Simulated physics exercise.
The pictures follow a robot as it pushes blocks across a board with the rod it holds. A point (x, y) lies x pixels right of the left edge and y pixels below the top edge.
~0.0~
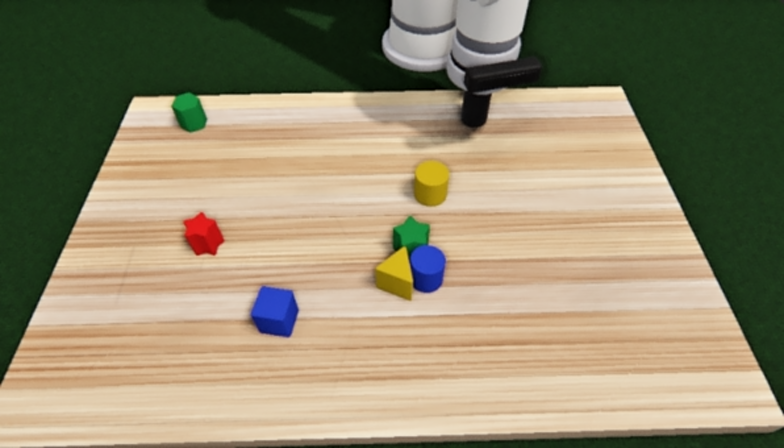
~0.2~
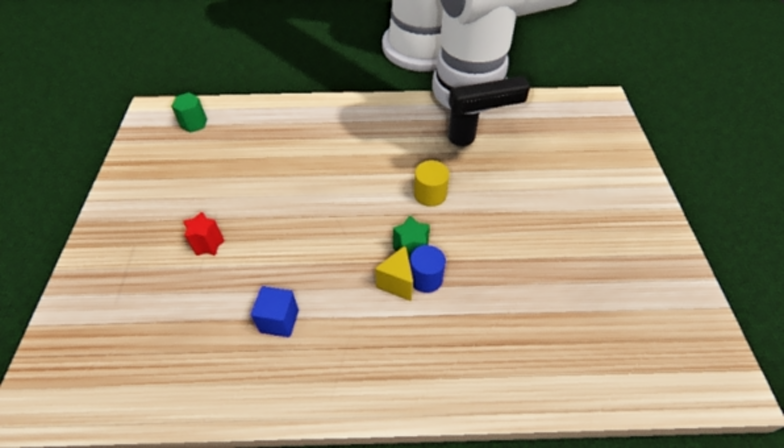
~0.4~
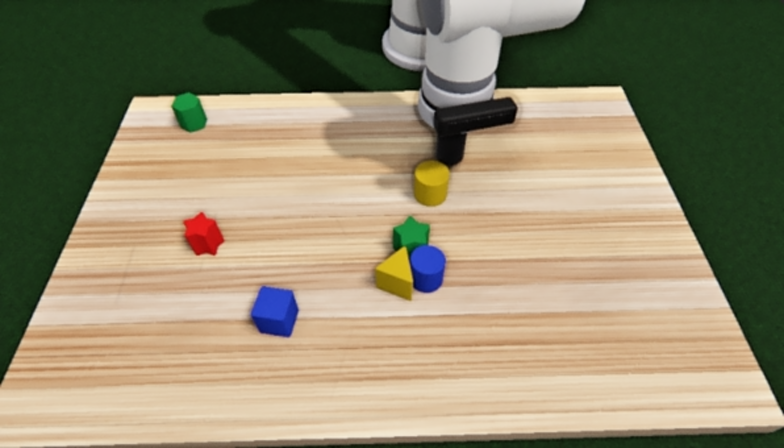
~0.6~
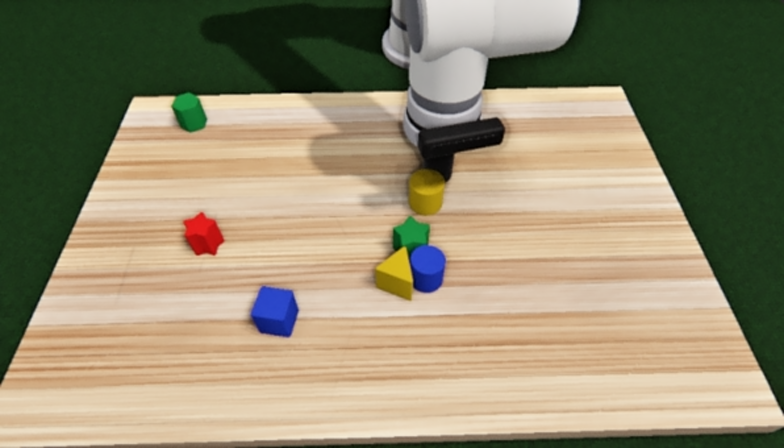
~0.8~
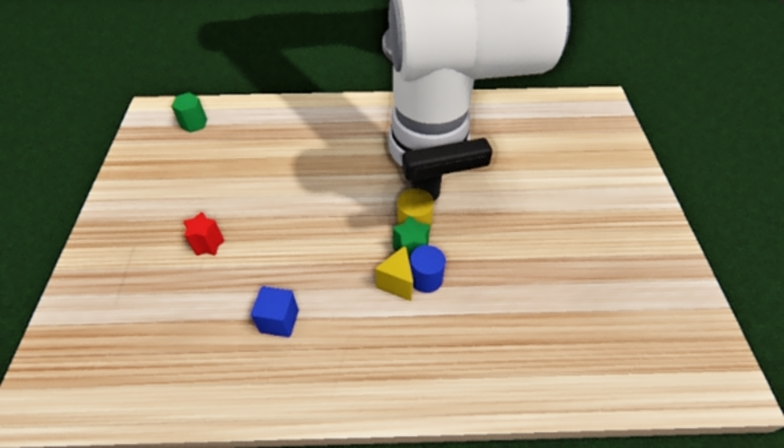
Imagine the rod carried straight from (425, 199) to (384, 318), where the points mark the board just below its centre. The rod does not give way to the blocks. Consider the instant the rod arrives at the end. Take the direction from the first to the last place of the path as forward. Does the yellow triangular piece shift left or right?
It will end up to the left.
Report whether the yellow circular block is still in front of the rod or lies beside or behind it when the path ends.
It falls back or aside.
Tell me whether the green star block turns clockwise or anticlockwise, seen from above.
The block turns counter-clockwise.
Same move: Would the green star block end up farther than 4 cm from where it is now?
Yes, it checks out.
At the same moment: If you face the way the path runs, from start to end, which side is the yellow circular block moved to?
The shift is to the right of that direction.
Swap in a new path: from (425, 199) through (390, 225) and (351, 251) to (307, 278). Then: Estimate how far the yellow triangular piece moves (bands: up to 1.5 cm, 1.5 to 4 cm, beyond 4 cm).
It moves a fair bit, 1.5 to 4 cm.
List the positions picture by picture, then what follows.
In the first picture, rod tip (474, 119); block tops, yellow triangular piece (398, 265); green star block (412, 231); yellow circular block (432, 172); blue circular block (428, 259).
In the second picture, rod (462, 137); blocks unchanged.
In the third picture, rod (450, 156); blocks unchanged.
In the fourth picture, rod (437, 174); yellow circular block (427, 181).
In the fifth picture, rod (425, 192); yellow triangular piece (398, 265); green star block (412, 231); yellow circular block (416, 201); blue circular block (428, 259).
The first path, step by step. One third of the way, rod (413, 228); yellow triangular piece (396, 281), turned 25° clockwise; green star block (396, 251), turned 55° anticlockwise; yellow circular block (382, 227); blue circular block (431, 264).
Two thirds of the way, rod (399, 267); yellow triangular piece (392, 305), turned 35° clockwise; green star block (384, 278), turned 75° anticlockwise; yellow circular block (368, 234); blue circular block (432, 267).
At the end, rod (384, 312); yellow triangular piece (383, 354); green star block (363, 325), turned 65° anticlockwise; yellow circular block (368, 234); blue circular block (432, 267).
